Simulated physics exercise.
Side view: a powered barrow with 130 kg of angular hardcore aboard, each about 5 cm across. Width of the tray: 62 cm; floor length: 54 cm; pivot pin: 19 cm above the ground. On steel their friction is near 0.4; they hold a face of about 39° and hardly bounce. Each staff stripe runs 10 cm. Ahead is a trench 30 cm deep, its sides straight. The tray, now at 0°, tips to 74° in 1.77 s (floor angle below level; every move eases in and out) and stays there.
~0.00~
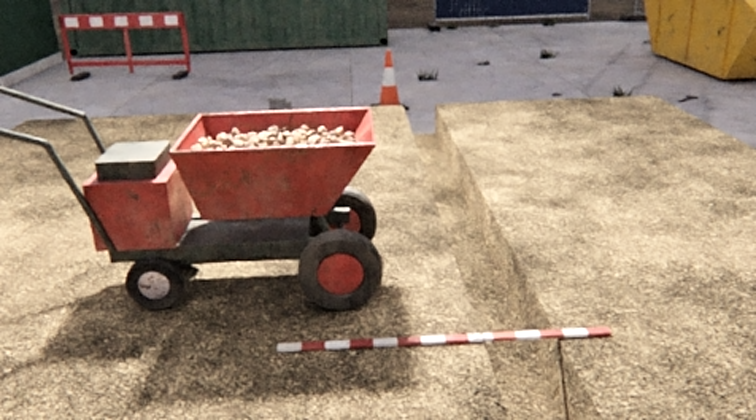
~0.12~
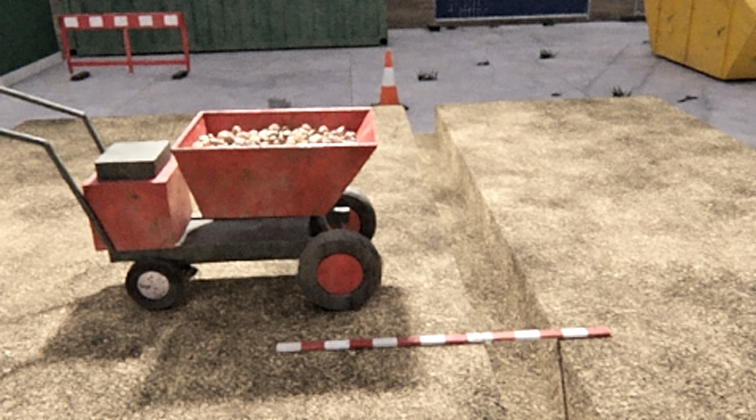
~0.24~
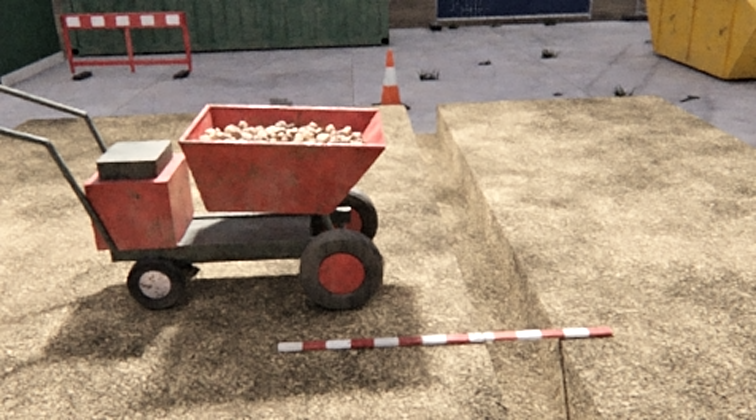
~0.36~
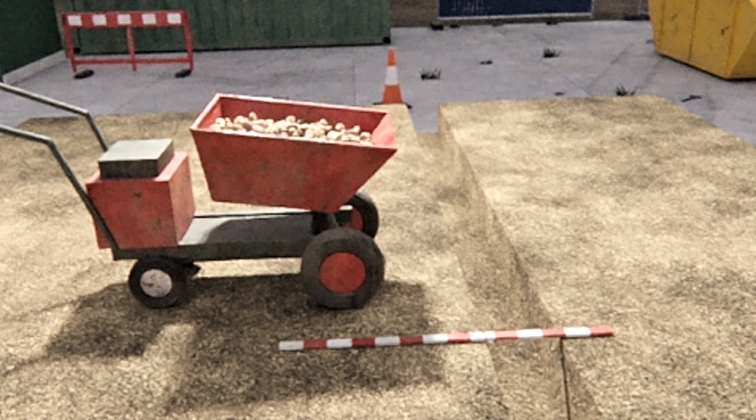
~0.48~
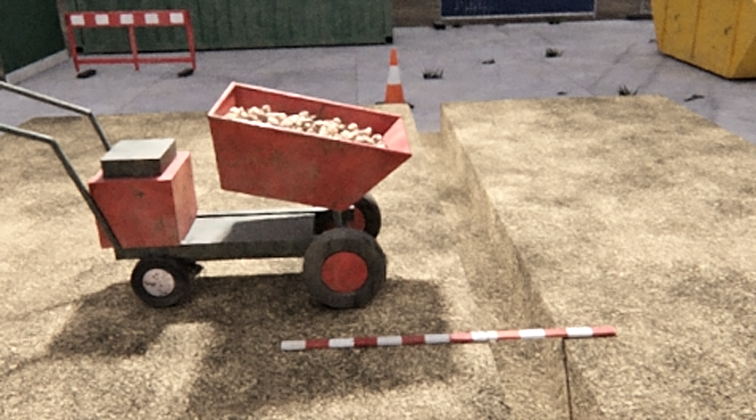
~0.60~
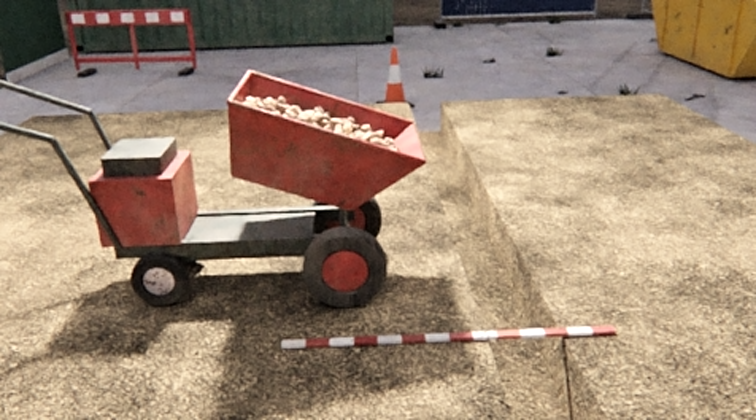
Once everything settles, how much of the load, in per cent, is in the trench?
Once it settles, about 86 per cent of the load is there.
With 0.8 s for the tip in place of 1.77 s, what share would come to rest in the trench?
75 per cent.
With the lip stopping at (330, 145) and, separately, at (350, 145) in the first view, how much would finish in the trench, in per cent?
Near 65 then near 85 percent.
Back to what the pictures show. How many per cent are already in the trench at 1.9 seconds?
Something like 25 in a hundred.
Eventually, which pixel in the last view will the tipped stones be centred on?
Resting centre: About (497, 303).
After 1.3 s the floor is at 63°; 100 % in the tray; the foremost stones are at (469, 209).
After 1.9 s the floor is at 74°; 74 % in the tray, 25 % in the trench, 1 % past the trench; the foremost stones are at (547, 271).
After 2.2 s the floor is at 74°; 50 % in the tray, 48 % in the trench, 3 % past the trench; the foremost stones are at (585, 261).
After 4.2 s the floor is at 74°; 11 % in the tray, 86 % in the trench, 3 % past the trench; the foremost stones are at (589, 261).
